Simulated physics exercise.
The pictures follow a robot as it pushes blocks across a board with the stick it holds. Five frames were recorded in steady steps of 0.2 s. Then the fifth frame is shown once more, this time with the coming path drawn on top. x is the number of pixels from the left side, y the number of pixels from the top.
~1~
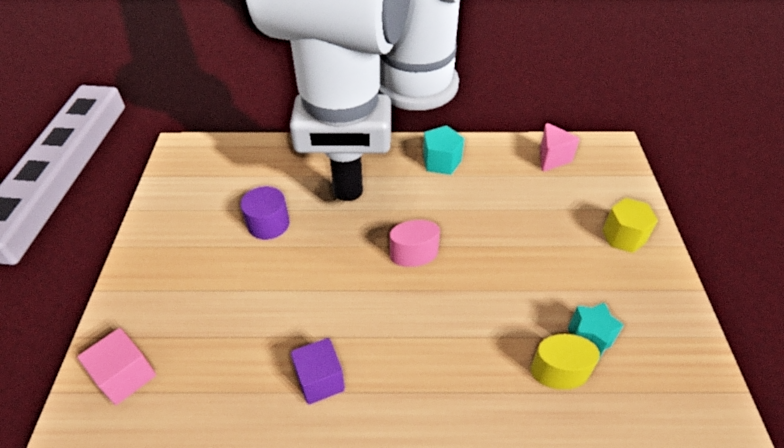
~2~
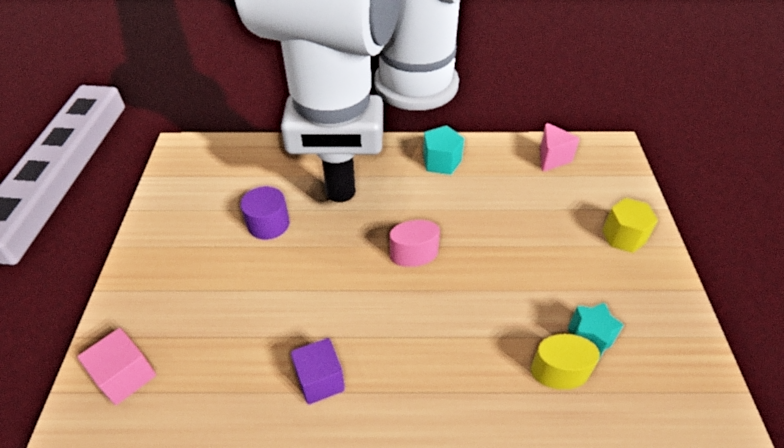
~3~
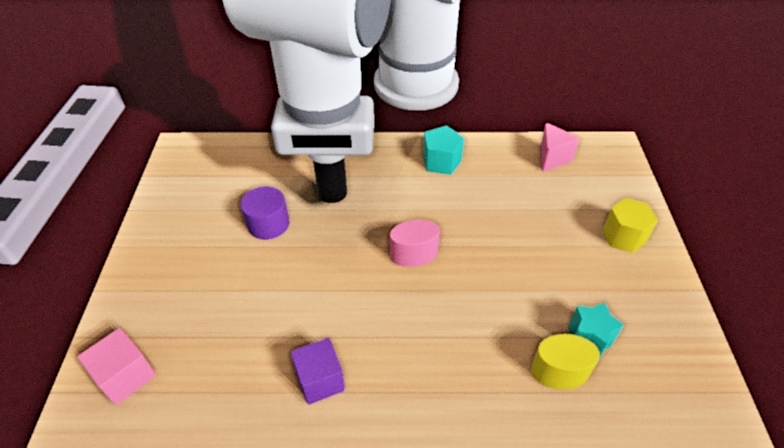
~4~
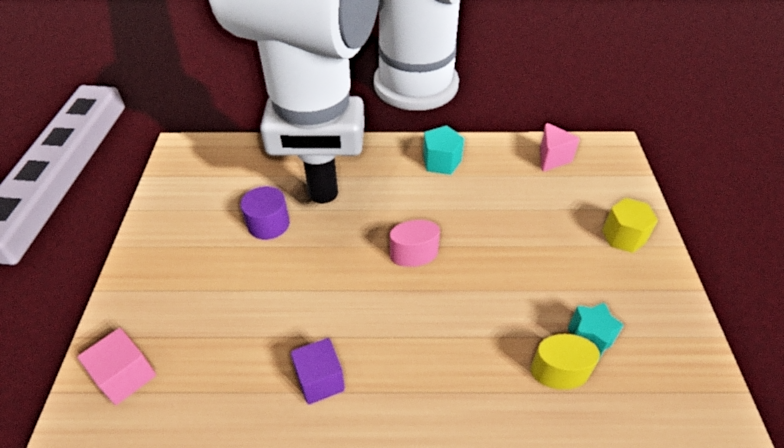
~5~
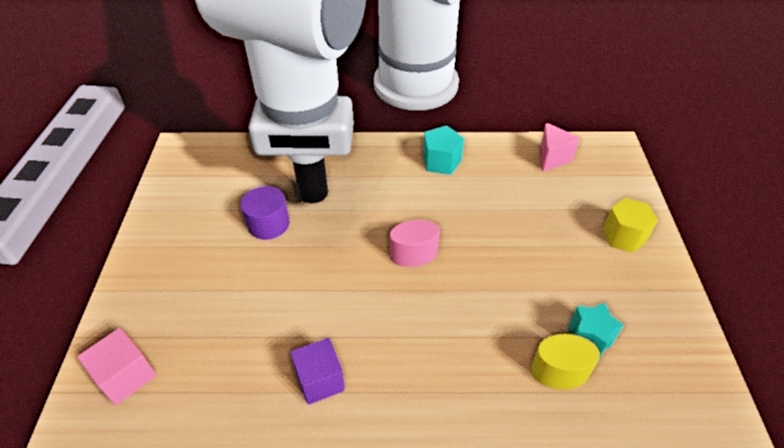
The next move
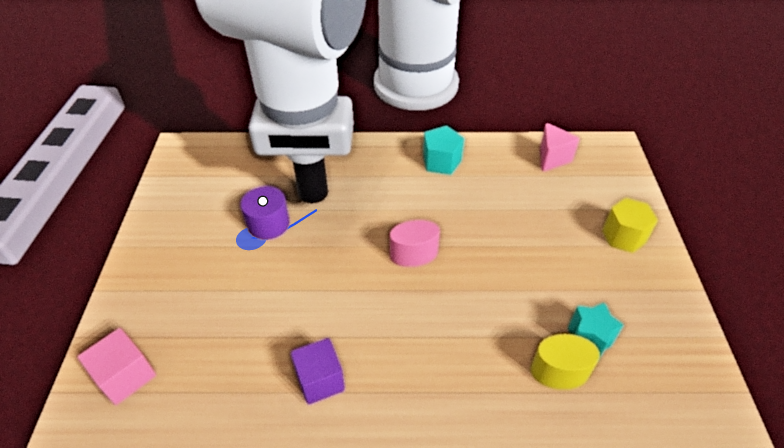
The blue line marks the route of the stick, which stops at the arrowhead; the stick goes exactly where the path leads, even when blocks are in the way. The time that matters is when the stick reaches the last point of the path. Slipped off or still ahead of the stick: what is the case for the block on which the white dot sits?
It sits in front of the stick.
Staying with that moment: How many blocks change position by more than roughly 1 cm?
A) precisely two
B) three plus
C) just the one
Option C.
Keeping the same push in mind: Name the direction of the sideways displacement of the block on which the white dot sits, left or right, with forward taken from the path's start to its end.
It will end up to the right.
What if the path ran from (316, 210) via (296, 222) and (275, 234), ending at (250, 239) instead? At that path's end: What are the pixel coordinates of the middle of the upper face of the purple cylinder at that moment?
It should be at (209, 207) by then.
The drawn path runs from (316, 210) via (287, 228), ending at (252, 238); the dot is on the purple cylinder.
On the path given first. Halfway along, stick at (282, 212); purple cylinder at (243, 207).
At the end, stick at (247, 222); purple cylinder at (210, 209).
